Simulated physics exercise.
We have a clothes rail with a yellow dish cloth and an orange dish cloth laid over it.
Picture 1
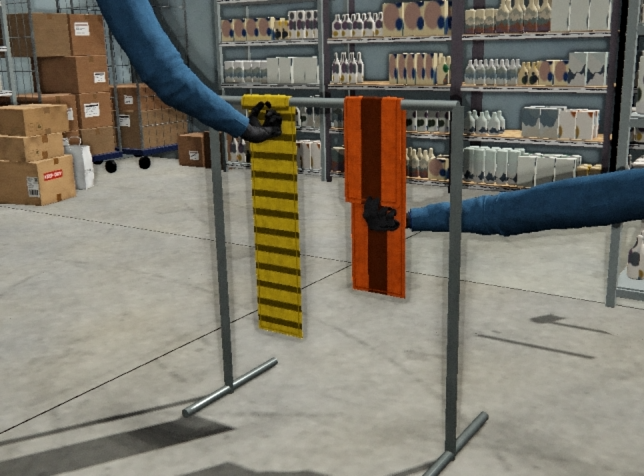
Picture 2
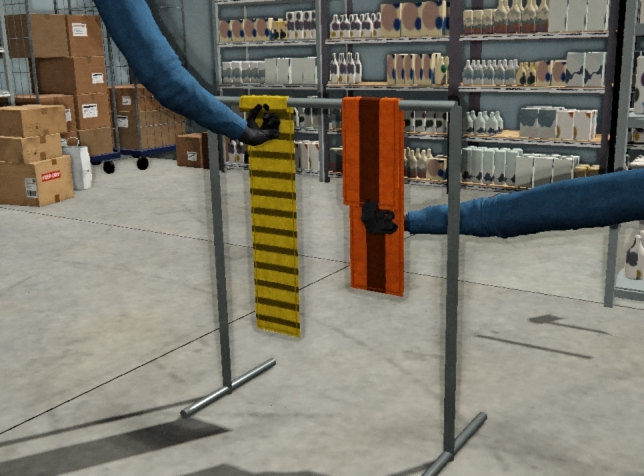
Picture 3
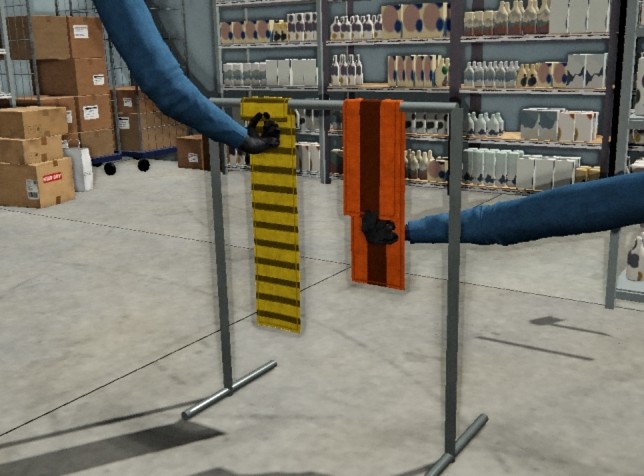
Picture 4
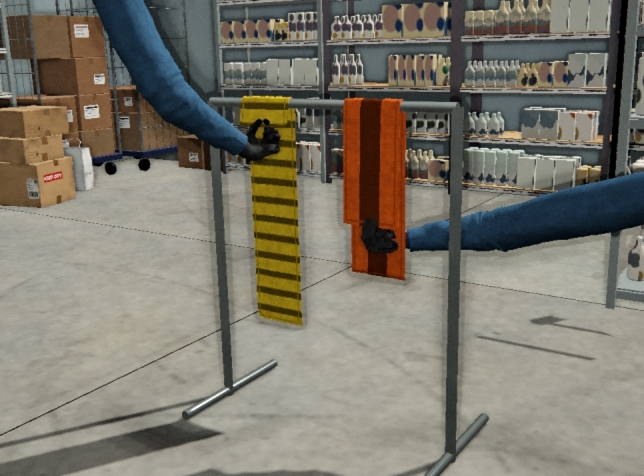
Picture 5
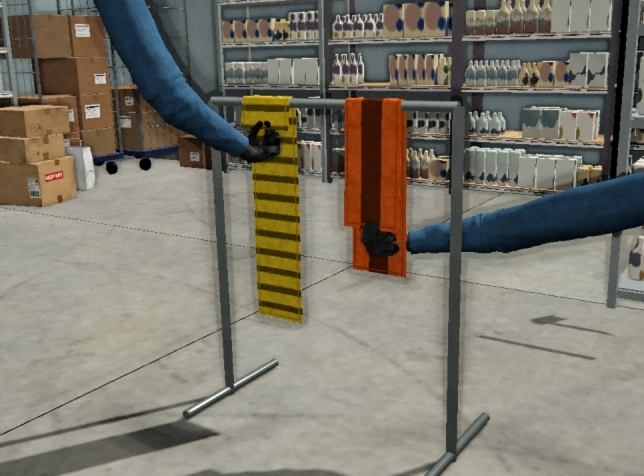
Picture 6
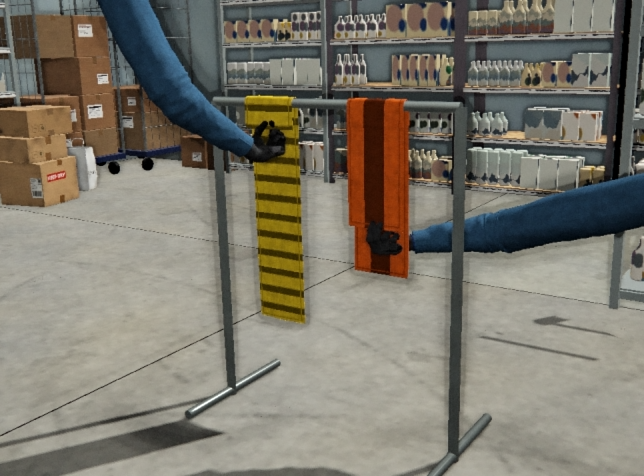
Two blue-sleeved arms with dark hands reach in from the left and right toward a metal clothes rail, seen from the front in a warehouse with boxes and stocked shelves behind. A yellow cloth with dark stripes hangs at left, an orange one with a dark central band at right. Both hands move slightly downward, the front layers lengthening as the back ends rise, then nearly everything stays still.
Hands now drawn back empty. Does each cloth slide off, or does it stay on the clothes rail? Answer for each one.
The yellow dish cloth slides off; the orange dish cloth stays put.
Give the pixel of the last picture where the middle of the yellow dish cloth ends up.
Its centre is at (285, 405).
Then, 0.30 s on from there, yellow dish cloth clear of the rail and dropping near (281, 260); orange dish cloth as it was left.
Then, 0.54 s on from there, yellow dish cloth in a heap on the floor near (287, 393); orange dish cloth as it was left.
Then, 0.86 s on from there, yellow dish cloth in a heap on the floor near (285, 405); orange dish cloth as it was left.
In the end, yellow dish cloth in a heap on the floor near (285, 405); orange dish cloth as it was left. The yellow dish cloth is pulled off by its long side and the orange dish cloth stays on.
